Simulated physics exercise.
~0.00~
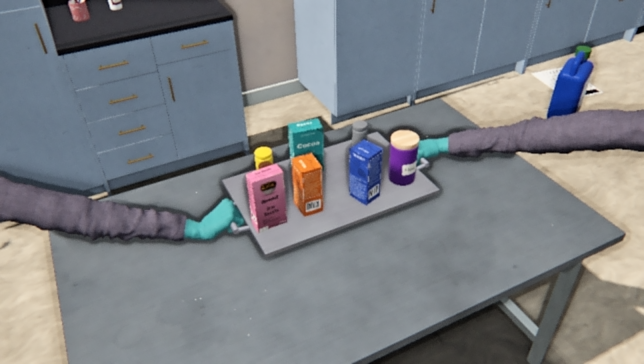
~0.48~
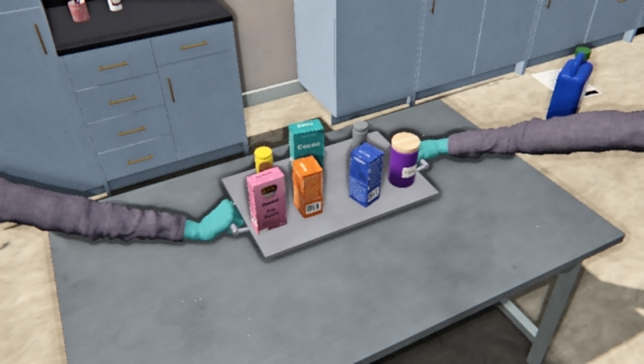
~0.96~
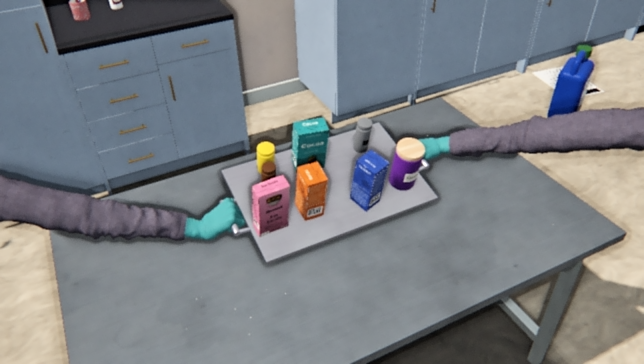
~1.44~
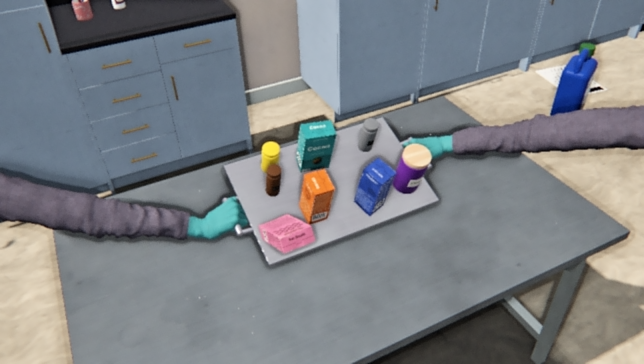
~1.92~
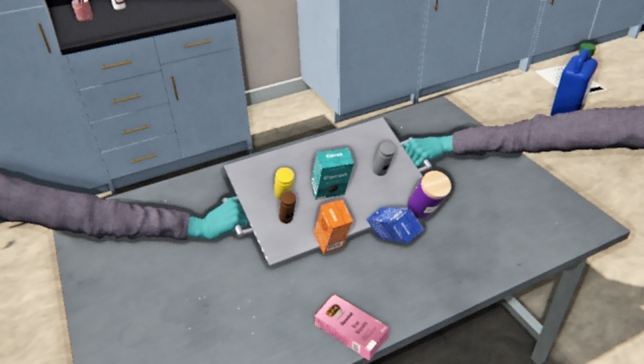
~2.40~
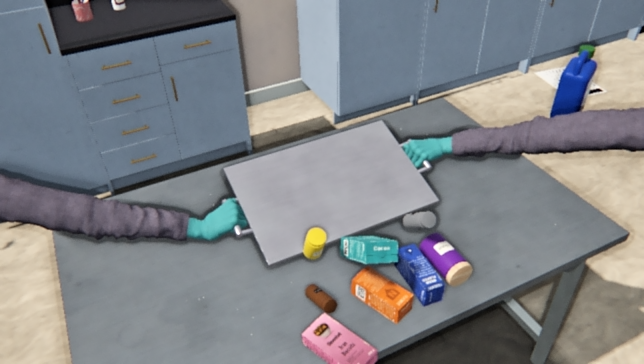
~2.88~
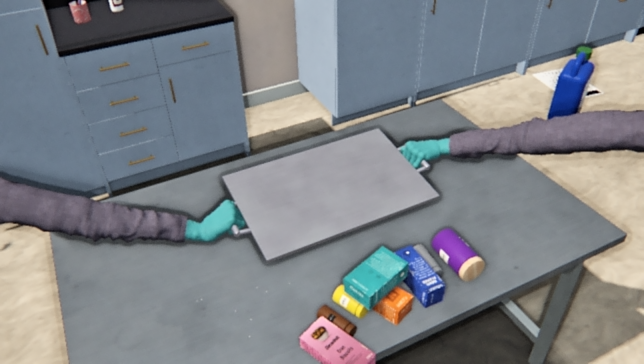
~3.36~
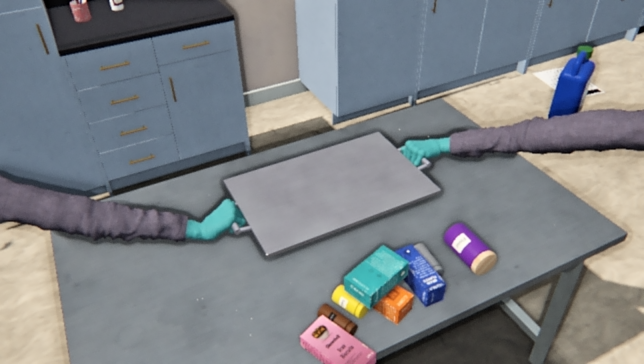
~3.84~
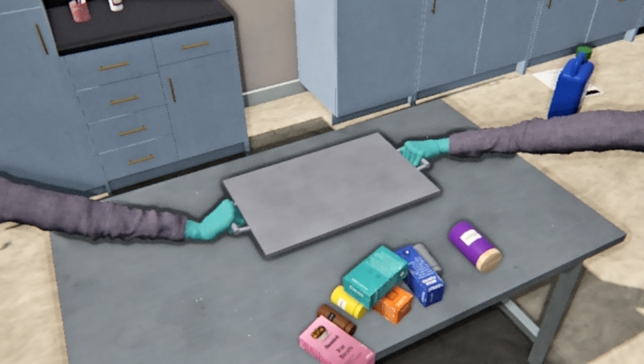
A gloved pair of hands tips a tray forward, spilling every item onto the table.
